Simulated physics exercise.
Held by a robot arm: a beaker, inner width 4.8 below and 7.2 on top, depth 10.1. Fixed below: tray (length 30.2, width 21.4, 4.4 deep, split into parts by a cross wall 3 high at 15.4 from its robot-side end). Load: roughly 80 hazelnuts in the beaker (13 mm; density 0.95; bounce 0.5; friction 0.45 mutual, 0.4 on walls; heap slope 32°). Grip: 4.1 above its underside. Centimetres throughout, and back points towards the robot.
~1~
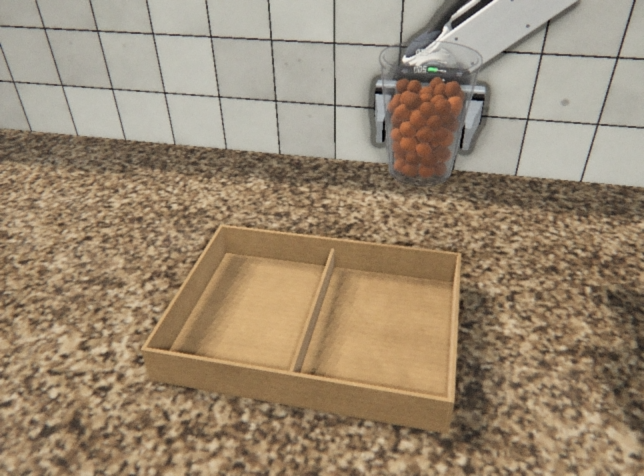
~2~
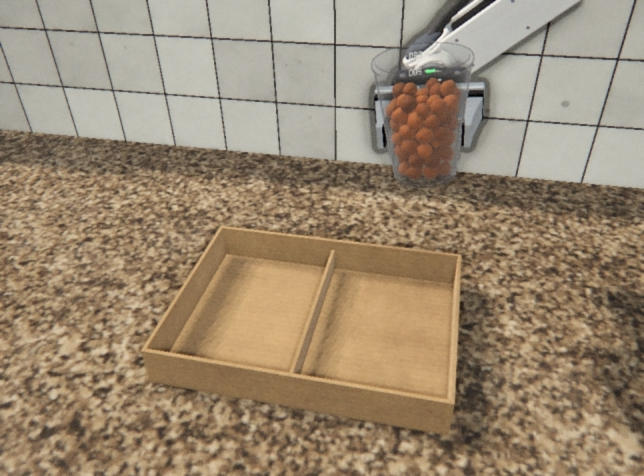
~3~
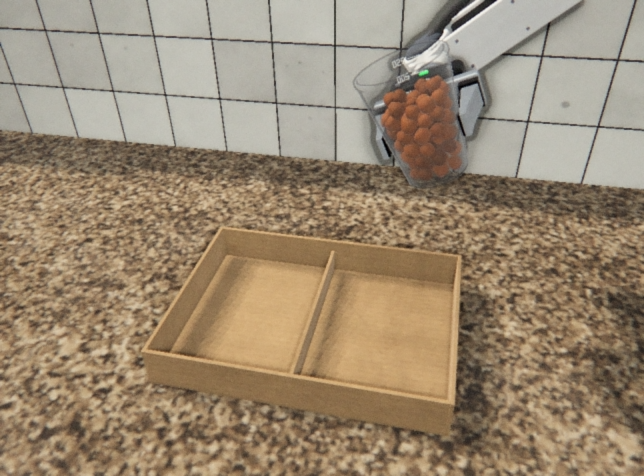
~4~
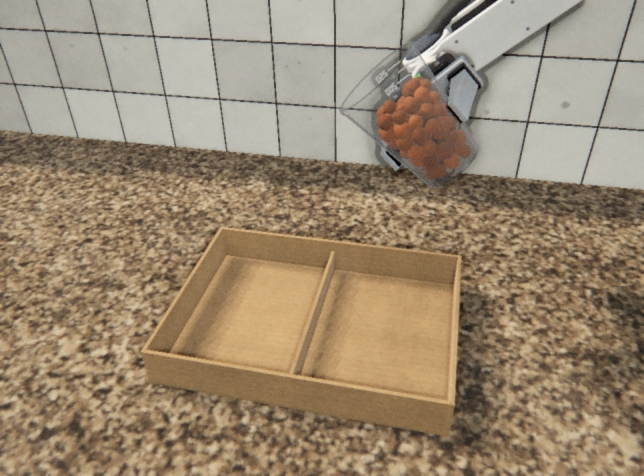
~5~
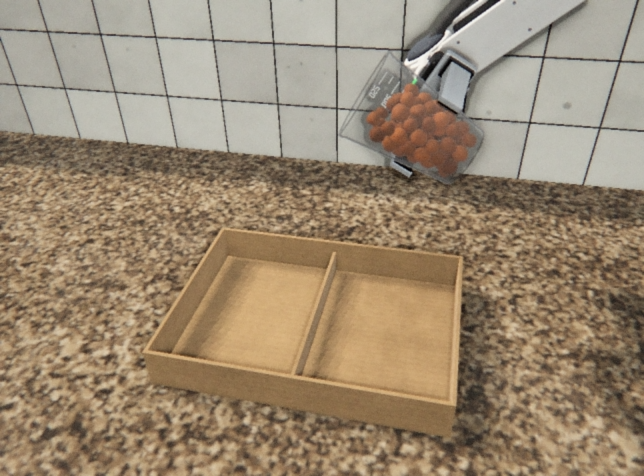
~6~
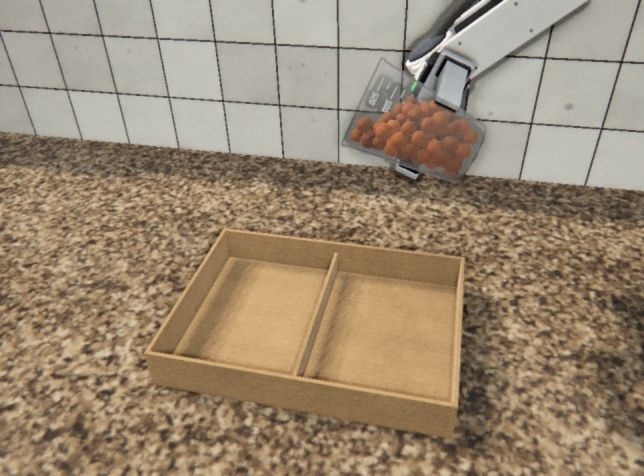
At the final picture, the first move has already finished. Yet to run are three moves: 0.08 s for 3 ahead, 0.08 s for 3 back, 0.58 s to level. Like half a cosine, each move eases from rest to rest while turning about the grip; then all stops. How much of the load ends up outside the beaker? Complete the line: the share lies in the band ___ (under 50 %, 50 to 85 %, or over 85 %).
The share lies in the band under 50 %.
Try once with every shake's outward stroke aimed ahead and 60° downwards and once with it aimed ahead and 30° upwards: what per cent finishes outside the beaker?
Roughly 0 per cent, then 50 per cent.
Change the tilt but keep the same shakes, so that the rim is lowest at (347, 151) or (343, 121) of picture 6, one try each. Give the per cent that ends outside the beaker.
Close to 55 percent for the first and close to 10 percent for the second.
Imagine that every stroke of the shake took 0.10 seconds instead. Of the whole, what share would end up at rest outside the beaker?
Estimate: Close to 15 percent.
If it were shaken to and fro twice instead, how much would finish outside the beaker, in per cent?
My guess is near 35 per cent.
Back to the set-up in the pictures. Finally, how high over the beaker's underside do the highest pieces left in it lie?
7.5 cm.
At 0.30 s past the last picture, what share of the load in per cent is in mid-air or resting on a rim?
Roughly 26 percent.
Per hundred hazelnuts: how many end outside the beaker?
Close to 30 in a hundred.
Then, 0.30 s later, tilted 58° forward, highest piece 28 above the table; 59 in the beaker, 2 in the far-side part, 21 in flight or on a rim.
Then, 0.59 s later, tilted 10° forward, highest piece 29 above the table; 58 in the beaker, 23 in the far-side part, 1 in the robot-side part.
Then, 0.94 s later, level, highest piece 29 above the table; 58 in the beaker, 23 in the far-side part, 1 in the robot-side part.
Then, 1.99 s later, level, highest piece 29 above the table; 58 in the beaker, 23 in the far-side part, 1 in the robot-side part.
At rest, 58 in the beaker, 23 in the far-side part, 1 in the robot-side part. That is 29 % outside the beaker.
